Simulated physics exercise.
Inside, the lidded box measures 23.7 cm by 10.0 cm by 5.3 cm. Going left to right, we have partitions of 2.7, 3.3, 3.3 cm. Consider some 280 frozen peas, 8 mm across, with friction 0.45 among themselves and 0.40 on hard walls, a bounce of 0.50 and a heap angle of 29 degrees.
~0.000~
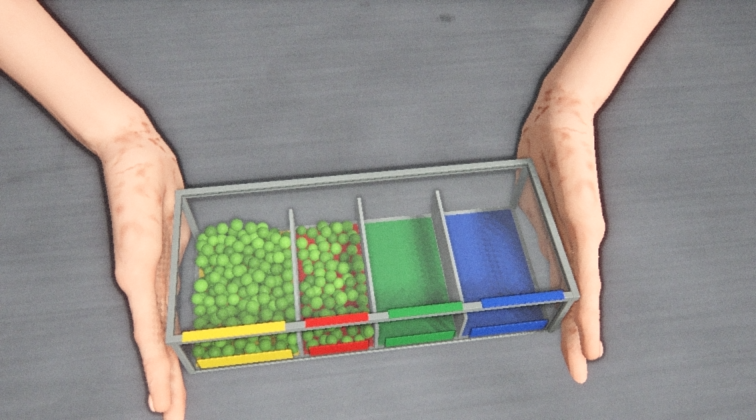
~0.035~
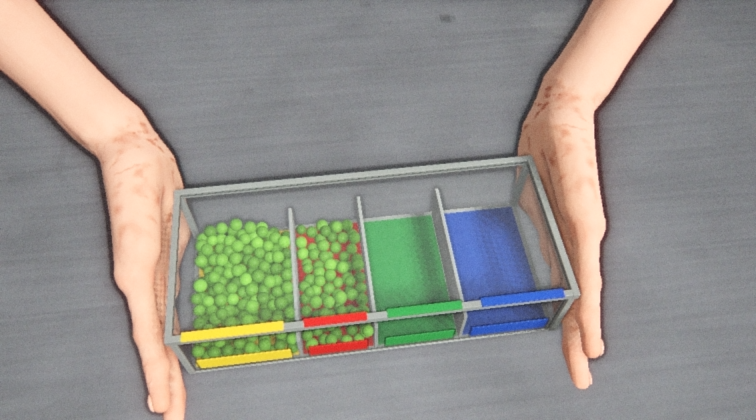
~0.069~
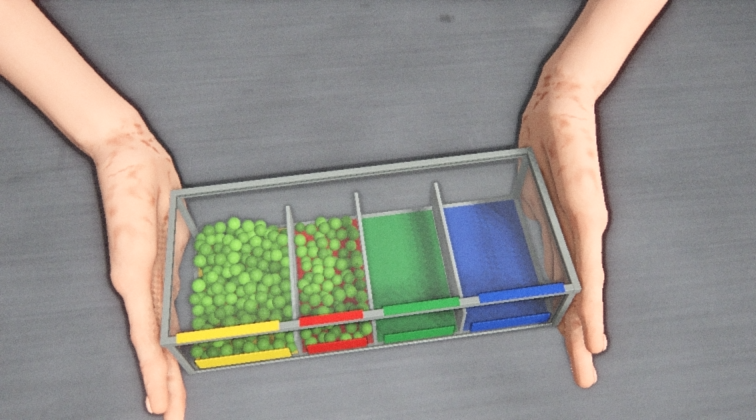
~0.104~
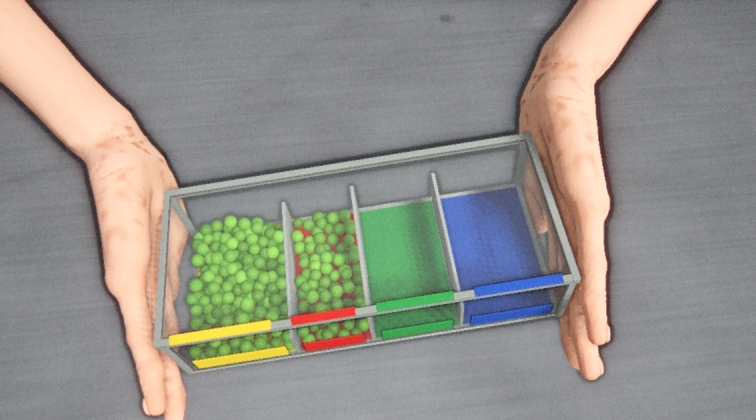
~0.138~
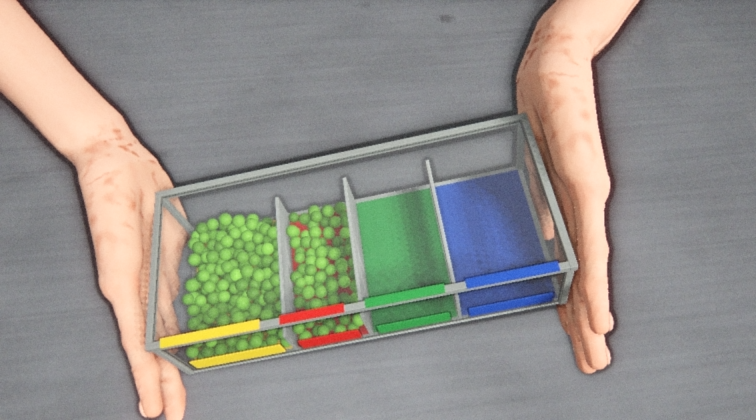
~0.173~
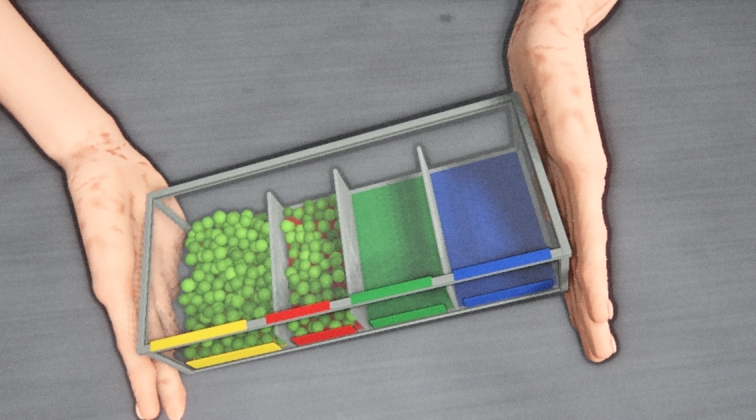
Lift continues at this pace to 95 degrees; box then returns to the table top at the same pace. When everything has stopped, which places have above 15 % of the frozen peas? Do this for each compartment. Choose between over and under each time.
Red: Under. Blue: Under. Green: Under. Yellow: Over.
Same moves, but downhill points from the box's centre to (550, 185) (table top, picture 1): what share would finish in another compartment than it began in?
The share would be about 80 percent.
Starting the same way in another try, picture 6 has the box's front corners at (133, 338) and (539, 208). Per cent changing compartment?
It comes to around 30 per cent in that case.
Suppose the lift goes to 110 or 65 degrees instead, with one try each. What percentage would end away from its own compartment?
Roughly 30 percent, then roughly 0 percent.
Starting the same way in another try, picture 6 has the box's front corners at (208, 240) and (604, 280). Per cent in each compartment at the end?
Each compartment ends like this: Red 30 per cent, blue 40 per cent, green 25 per cent, yellow 0 per cent.
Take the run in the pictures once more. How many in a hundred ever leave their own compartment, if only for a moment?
That share comes to about 25 per cent.
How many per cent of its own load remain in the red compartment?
My estimate is roughly 20 percent.
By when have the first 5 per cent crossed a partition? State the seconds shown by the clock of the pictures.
Somewhere near 0.75 s.
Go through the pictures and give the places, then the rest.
In the first picture, box tilt 0 degrees, front corners at (174, 337) and (570, 293); red 30 %, yellow 70 %.
In the second picture, box tilt 1 degrees, front corners at (172, 338) and (571, 291).
In the third picture, box tilt 3 degrees, front corners at (168, 339) and (571, 286).
In the fourth picture, box tilt 7 degrees, front corners at (162, 341) and (571, 276), lowest corner left front.
In the fifth picture, box tilt 12 degrees, front corners at (153, 344) and (568, 263), lowest corner left front.
In the sixth picture, box tilt 17 degrees, front corners at (145, 347) and (561, 250), lowest corner left front; red 30 %, yellow 70 %. The box's pace is about 150 degrees a second.
Then, at 0.77 s, tilt 95 degrees; red 25 %, yellow 75 %.
After 1.17 s, tilt 41 degrees; red 5 %, yellow 95 %.
After 1.65 s, tilt 0 degrees; red 5 %, yellow 95 %.
By 2.0 s all is still; red 5 %, blue 0 %, green 0 %, yellow 95 %.
